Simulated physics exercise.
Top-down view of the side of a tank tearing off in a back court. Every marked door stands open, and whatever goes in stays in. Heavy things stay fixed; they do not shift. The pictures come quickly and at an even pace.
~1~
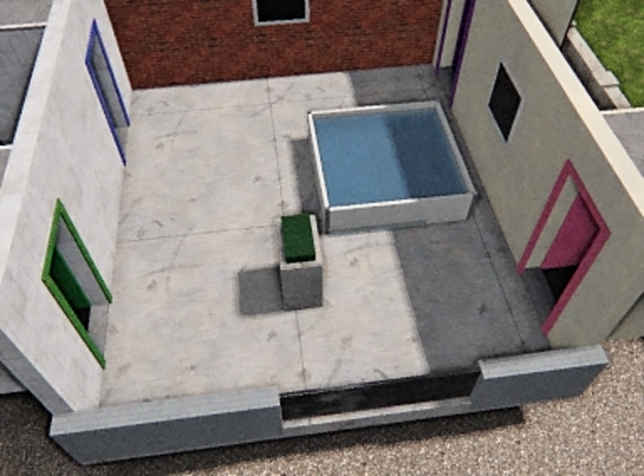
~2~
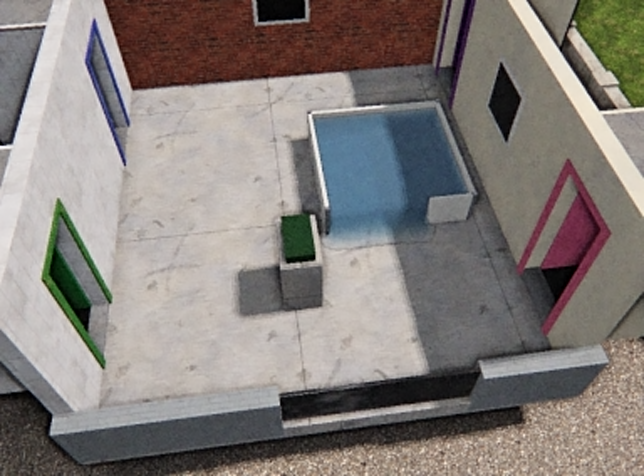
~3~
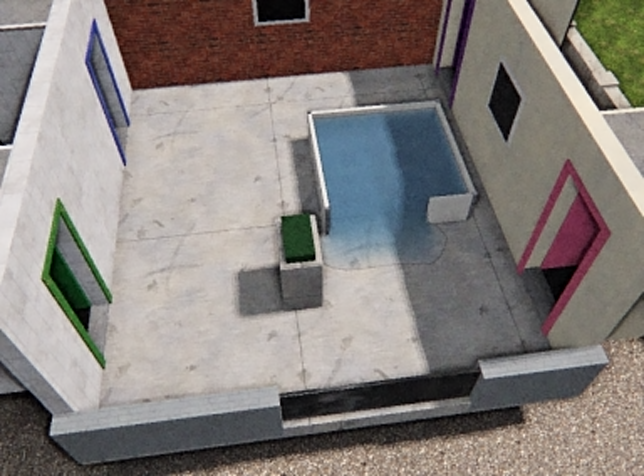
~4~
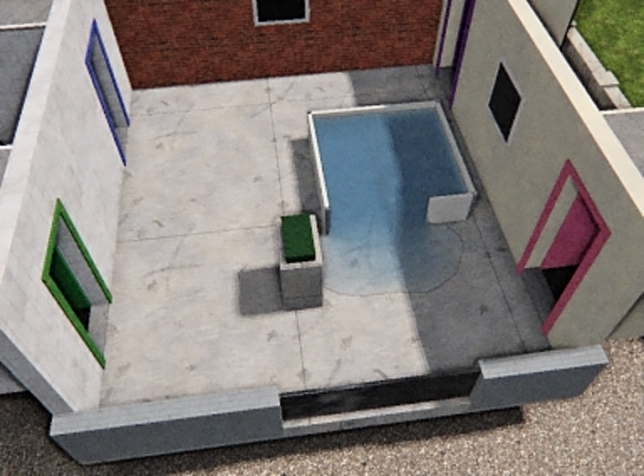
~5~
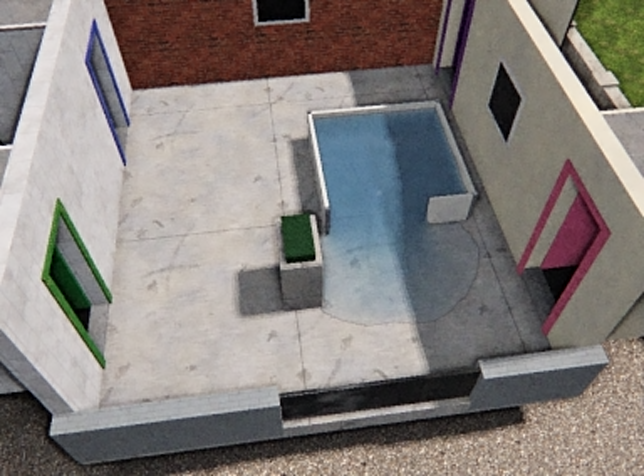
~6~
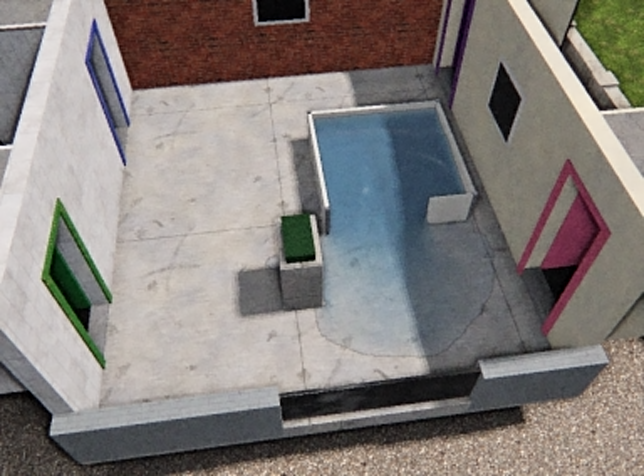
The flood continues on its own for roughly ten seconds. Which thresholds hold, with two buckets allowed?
The purple door ends up within two buckets; the pink door ends up within two buckets; the blue door ends up within two buckets; the green door ends up over two buckets.
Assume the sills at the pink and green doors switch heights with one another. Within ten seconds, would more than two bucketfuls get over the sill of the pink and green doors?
Looks like the pink door exceeds the limit and the green door stays within the limit.
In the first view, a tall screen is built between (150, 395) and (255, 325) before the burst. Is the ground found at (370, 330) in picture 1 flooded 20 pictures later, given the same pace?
My call for that point: Waterlogged.
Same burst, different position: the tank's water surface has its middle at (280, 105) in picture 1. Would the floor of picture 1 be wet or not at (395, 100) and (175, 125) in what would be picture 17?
Unflooded, then unflooded.
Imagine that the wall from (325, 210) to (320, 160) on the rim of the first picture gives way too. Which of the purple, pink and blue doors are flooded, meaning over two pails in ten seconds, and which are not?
The purple one remains below, the pink one remains below, and the blue one exceeds the limit.
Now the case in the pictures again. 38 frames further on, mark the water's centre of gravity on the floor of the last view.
Around pixel (347, 256) of the last picture.
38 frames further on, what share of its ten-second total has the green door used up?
Share at that point: Roughly 50 %.
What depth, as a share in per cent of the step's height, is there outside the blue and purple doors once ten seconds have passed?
Near 120 per cent and 10 per cent, respectively.
A moment on, water covers 20 % of the floor; the purple door not reached, the pink door wet at the sill, nothing in, the blue door not reached, the green door not reached.
Next, water covers 25 % of the floor; the purple door not reached, the pink door wet at the sill, nothing in, the blue door not reached, the green door not reached.
Then, water covers 40 % of the floor; the purple door not reached, the pink door wet at the sill, nothing in, the blue door not reached, the green door under two buckets in.
Later, water covers 65 % of the floor; the purple door wet at the sill, nothing in, the pink door under two buckets in, the blue door wet at the sill, nothing in, the green door over two buckets in.
In the end, water covers 90 % of the floor; the purple door wet at the sill, nothing in, the pink door under two buckets in, the blue door wet at the sill, nothing in, the green door far over two buckets in.
